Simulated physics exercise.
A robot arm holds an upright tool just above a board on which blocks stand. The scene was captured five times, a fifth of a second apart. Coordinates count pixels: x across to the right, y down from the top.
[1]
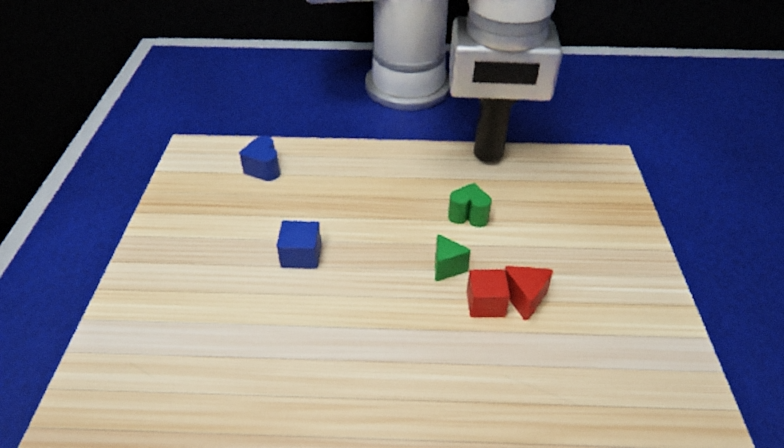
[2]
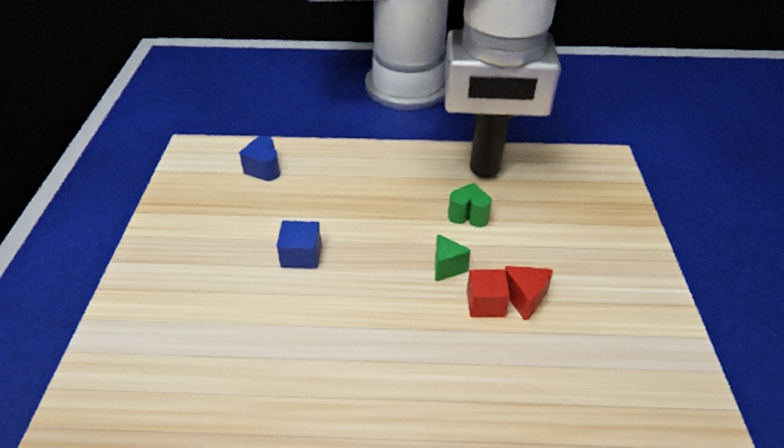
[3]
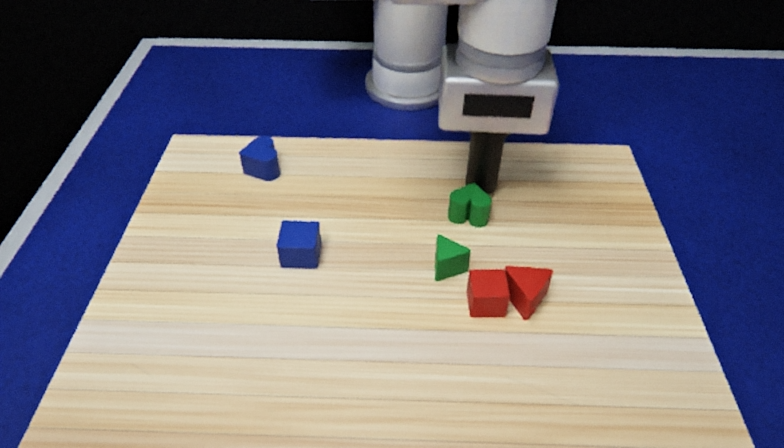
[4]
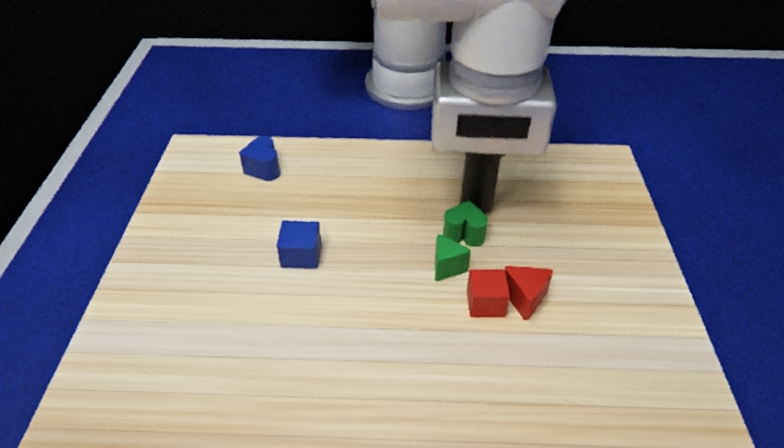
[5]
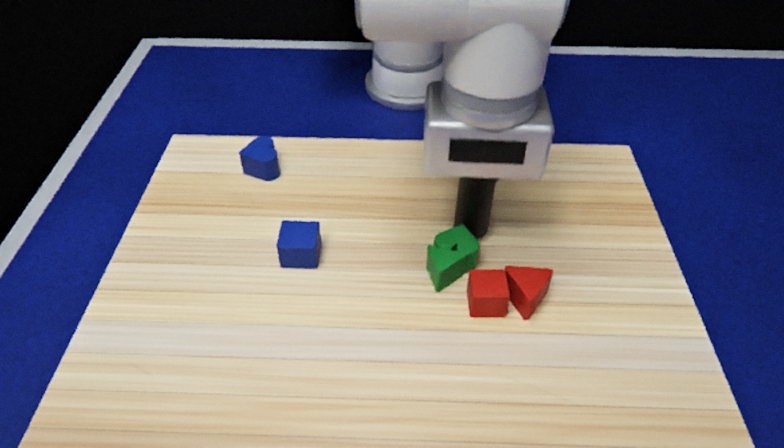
A white robot arm reaches over a pale wooden board on a blue surface, seen from above at an angle by a still camera. Two blue blocks sit to the left, while a green heart, a green triangular piece and two red blocks cluster right of centre. The arm moves its dark upright tool toward the viewer and slightly left, pushing the heart against the green triangular piece, which shifts slightly.
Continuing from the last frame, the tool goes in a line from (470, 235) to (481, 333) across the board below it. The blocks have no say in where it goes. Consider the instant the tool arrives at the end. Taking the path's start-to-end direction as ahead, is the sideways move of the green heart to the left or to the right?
Goes right.
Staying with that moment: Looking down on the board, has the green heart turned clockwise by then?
Answer: Yes.
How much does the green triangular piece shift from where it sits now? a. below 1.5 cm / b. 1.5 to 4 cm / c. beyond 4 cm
c (beyond 4 cm)
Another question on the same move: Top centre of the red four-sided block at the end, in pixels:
Around pixel (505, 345).
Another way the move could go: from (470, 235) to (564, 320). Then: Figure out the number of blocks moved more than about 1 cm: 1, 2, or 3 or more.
Just one will move.
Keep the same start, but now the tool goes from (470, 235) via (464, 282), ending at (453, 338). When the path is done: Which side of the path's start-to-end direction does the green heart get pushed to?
Side: Right.
The first path, step by step. One third of the way, tool (474, 258); green triangular piece (426, 277), turned 30° clockwise; green heart (450, 266), turned 30° clockwise; red four-sided block (491, 286), turned 20° anticlockwise.
Two thirds of the way, tool (478, 291); green triangular piece (413, 281), turned 75° clockwise; green heart (445, 286), turned 85° clockwise; red four-sided block (495, 306), turned 25° anticlockwise.
At the end, tool (482, 327); green triangular piece (411, 281), turned 85° clockwise; green heart (444, 296), turned 115° clockwise; red four-sided block (505, 345), turned 35° anticlockwise; red triangular piece still.
